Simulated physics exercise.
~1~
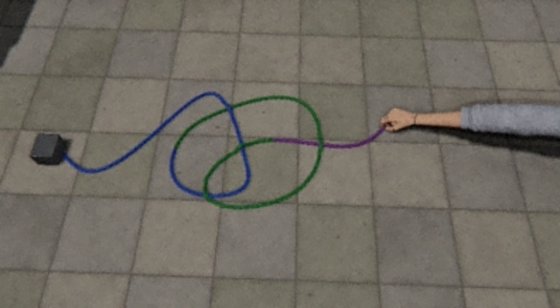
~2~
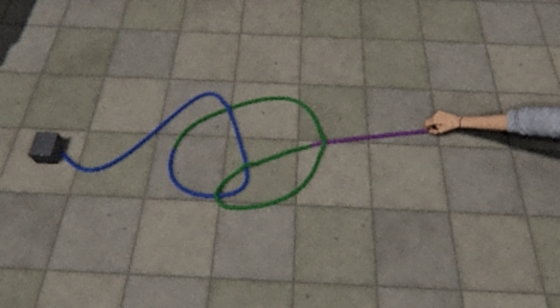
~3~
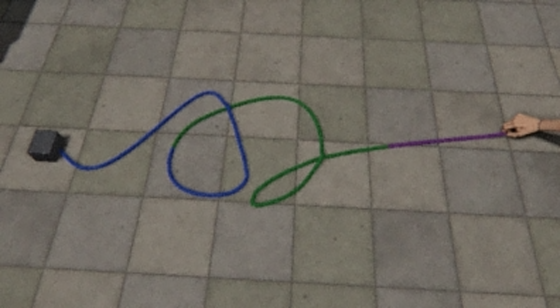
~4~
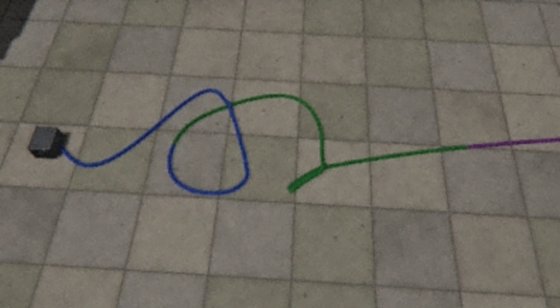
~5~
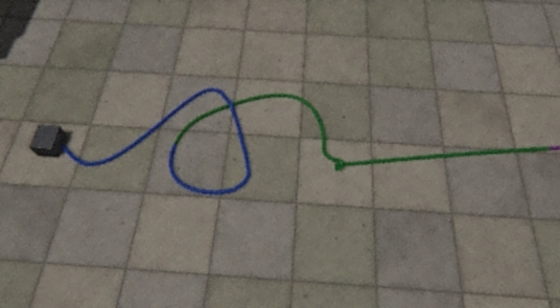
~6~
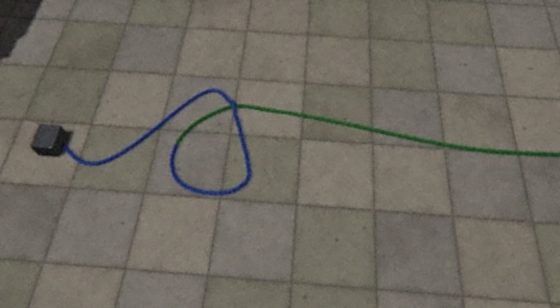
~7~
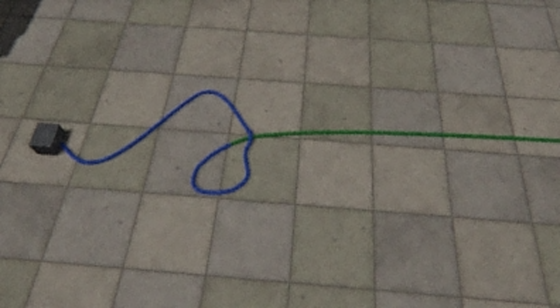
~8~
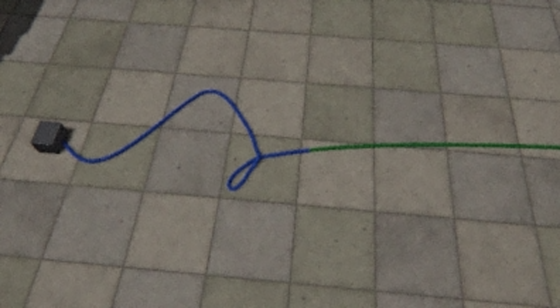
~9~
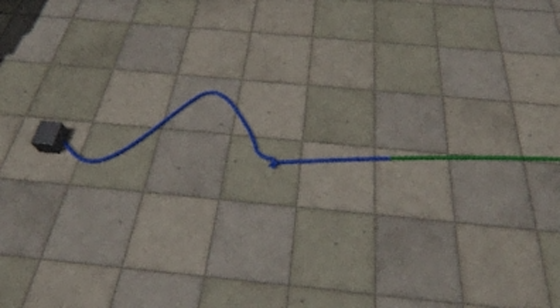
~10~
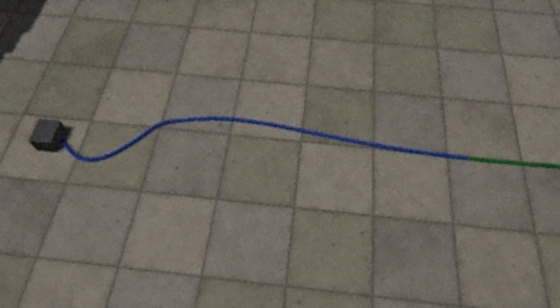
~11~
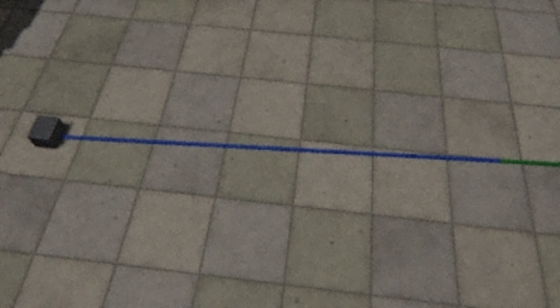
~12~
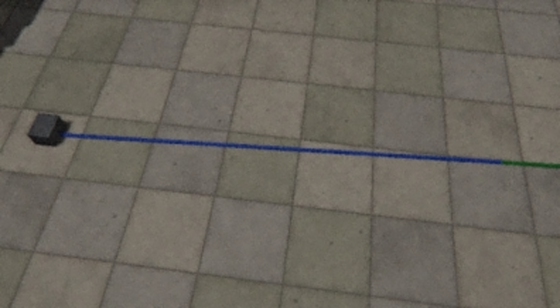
On a tiled floor, a hand pulls a looped multicoloured rope rightward from a dark block, its loops shrinking away until it lies straight.
